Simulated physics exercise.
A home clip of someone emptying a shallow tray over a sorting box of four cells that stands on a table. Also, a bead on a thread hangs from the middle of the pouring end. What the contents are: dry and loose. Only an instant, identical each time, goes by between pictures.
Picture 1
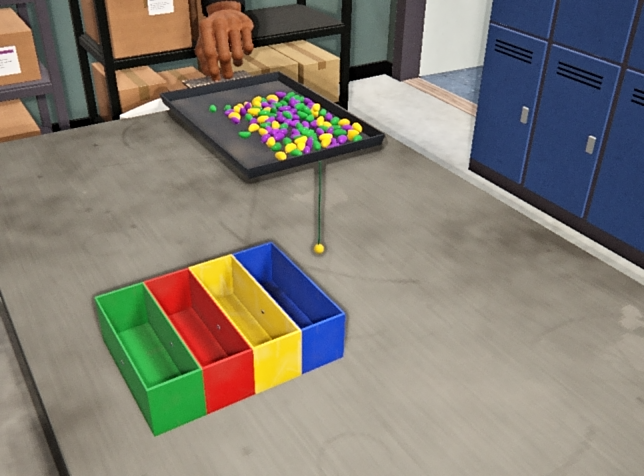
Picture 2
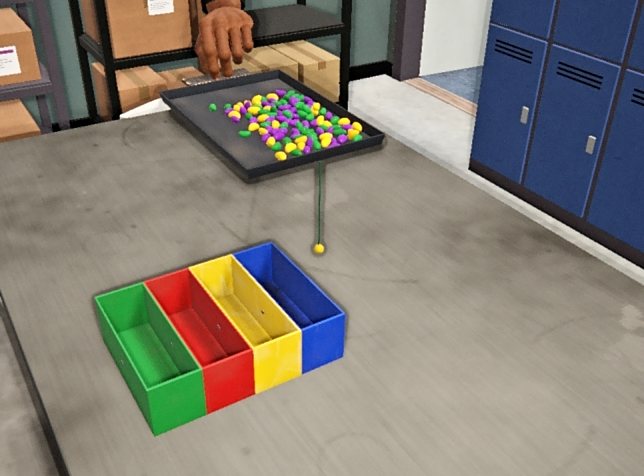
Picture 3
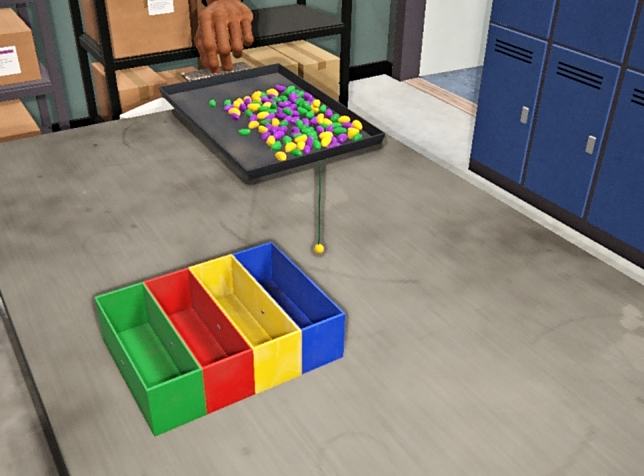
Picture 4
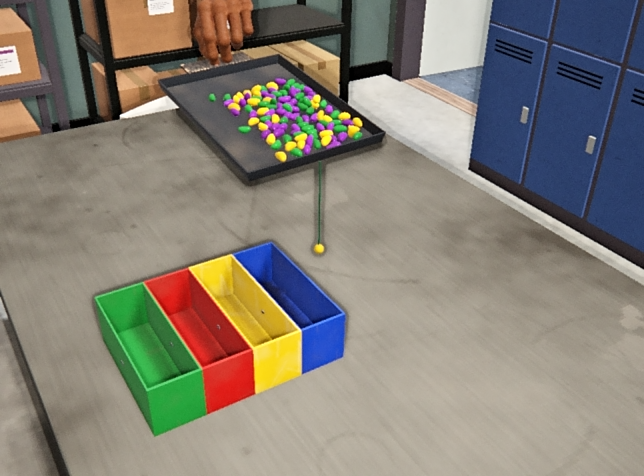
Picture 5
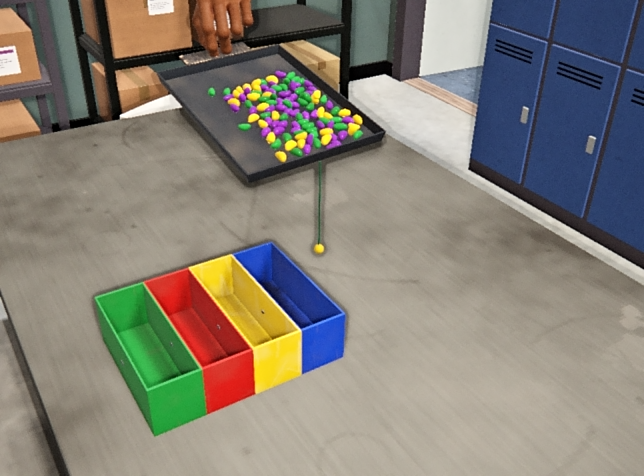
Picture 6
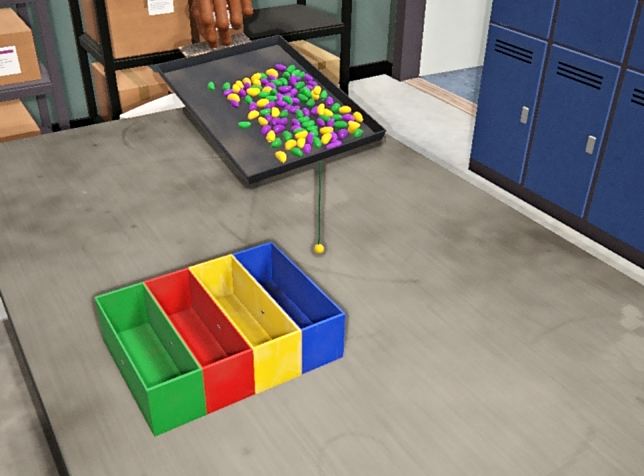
At first, a hand holds a dark, shallow tray of green, yellow and purple jelly beans nearly level beyond a box with green, red, yellow and blue cells. The hand then slowly raises the far end, tilting the tray slightly toward its near left corner, while the hanging yellow bead barely moves.
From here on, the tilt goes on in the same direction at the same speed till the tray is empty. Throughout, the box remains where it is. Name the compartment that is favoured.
Blue.
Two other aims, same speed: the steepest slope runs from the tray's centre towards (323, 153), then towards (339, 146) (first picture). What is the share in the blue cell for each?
First some 20, then 0 per cent.
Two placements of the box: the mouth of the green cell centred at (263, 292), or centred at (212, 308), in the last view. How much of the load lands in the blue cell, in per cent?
0 %, then 10 %.
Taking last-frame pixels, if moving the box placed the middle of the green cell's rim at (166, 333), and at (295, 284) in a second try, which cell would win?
In the first try it is the yellow cell, in the second it is the cell in green.
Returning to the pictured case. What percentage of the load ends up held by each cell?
The green cell holds 0 %, the red cell 0 %, the yellow cell 30 % and the blue cell 40 %.
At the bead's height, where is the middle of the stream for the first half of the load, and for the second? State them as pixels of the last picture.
(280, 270) for the early half, (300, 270) for the late half.
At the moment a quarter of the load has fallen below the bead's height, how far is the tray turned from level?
Roughly 105 degrees from level.
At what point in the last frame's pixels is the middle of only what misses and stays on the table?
About (368, 334).
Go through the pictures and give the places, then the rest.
Corners of the pouring end at (249, 167) and (382, 134), level; middle of the load at (288, 123), jelly beans; bead on its thread at (319, 249); green cell at (177, 398); red cell at (229, 377); yellow cell at (277, 358); blue cell at (323, 340), in the first picture.
Corners of the pouring end at (249, 168) and (382, 133), level; middle of the load at (288, 122), in the second picture.
Corners of the pouring end at (249, 169) and (382, 133), tipped barely, lowest at the left corner; middle of the load at (288, 119), in the third picture.
Corners of the pouring end at (249, 171) and (382, 132), tipped a little, lowest at the left corner; middle of the load at (288, 116), in the fourth picture.
Corners of the pouring end at (249, 172) and (382, 130), tipped a little, lowest at the left corner; middle of the load at (288, 112), in the fifth picture.
Corners of the pouring end at (249, 174) and (383, 130), tipped a little, lowest at the left corner; middle of the load at (288, 108); green cell at (177, 398); red cell at (229, 377); yellow cell at (277, 358); blue cell at (323, 340), in the sixth picture.
Soon after the last picture, tray tipped steeply; nearly all on the tray; a stray few in the blue cell.
A little later, tray tipped right over; nearly all on the tray; a stray few in the yellow cell; a stray few in the blue cell; a small part falling or outside the box.
Later still, tray tipped past a quarter turn; about half in the blue cell; about a third in the yellow cell; about a quarter falling or outside the box.
At rest, tray tipped past a quarter turn; about half in the blue cell; about a third in the yellow cell; none in the green cell; none in the red cell; about a quarter outside the box.
